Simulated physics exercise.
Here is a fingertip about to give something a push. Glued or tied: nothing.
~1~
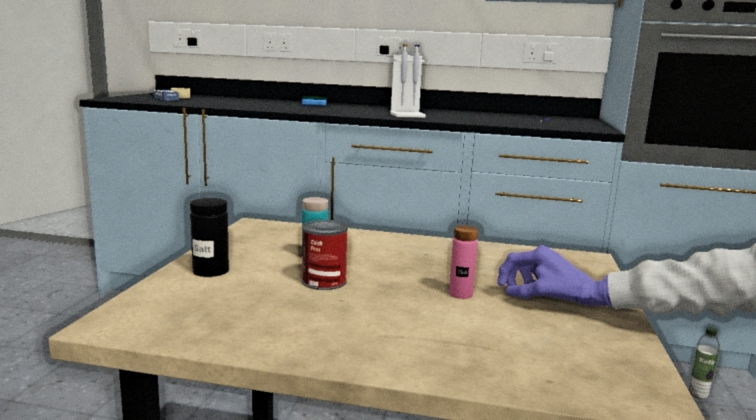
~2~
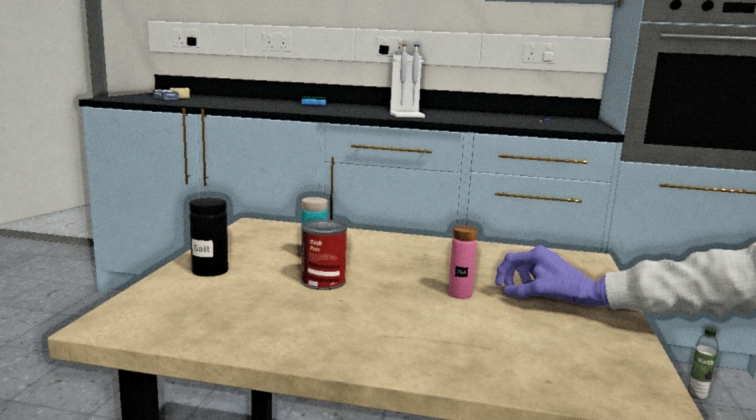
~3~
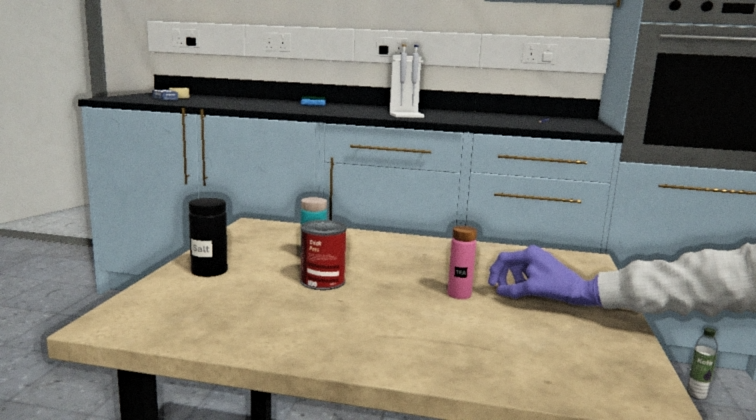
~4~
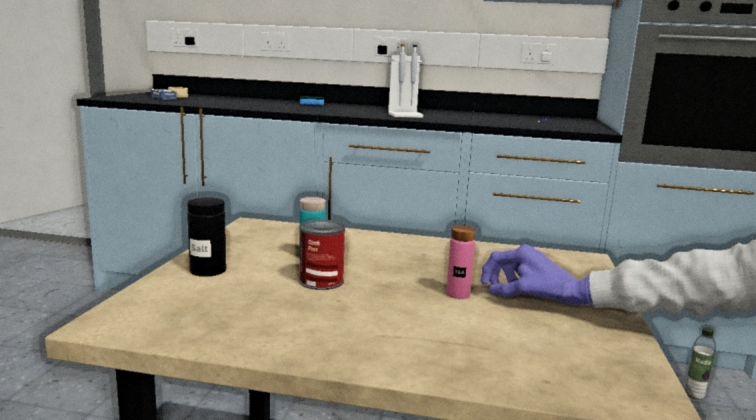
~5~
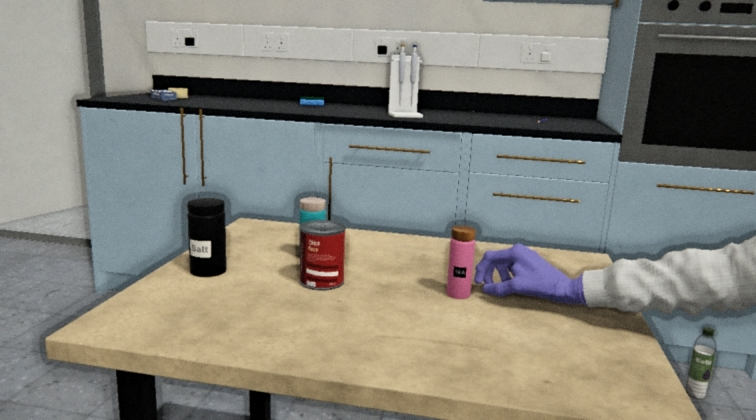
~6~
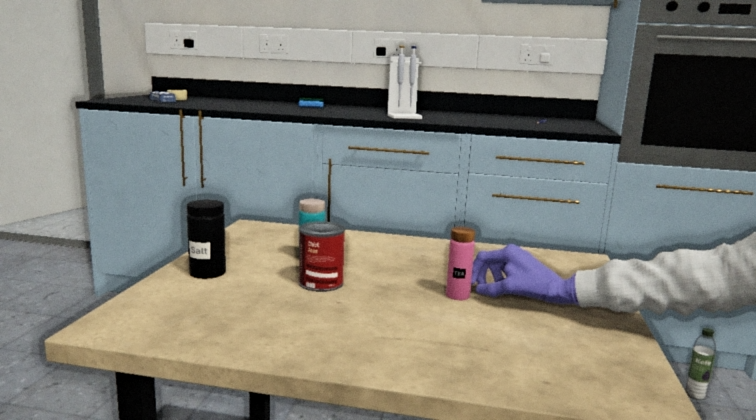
In a kitchen with pale blue cupboards, a purple-gloved hand moved slowly left across a wooden table to the side of a pink shaker, while the black jar and red can stayed still.
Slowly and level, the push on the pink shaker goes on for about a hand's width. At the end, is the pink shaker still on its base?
Yes - I expect it to stay steady.
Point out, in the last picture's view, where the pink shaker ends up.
It finishes at around (391, 256).
Then, 0.50 s after the last picture, pink shaker slid about its own width near (434, 261).
Then, 1.00 s after the last picture, pink shaker slid well along near (408, 258).
At rest, moved from the start, pink shaker. Seen from the same camera at the end, pink shaker near (391, 256).
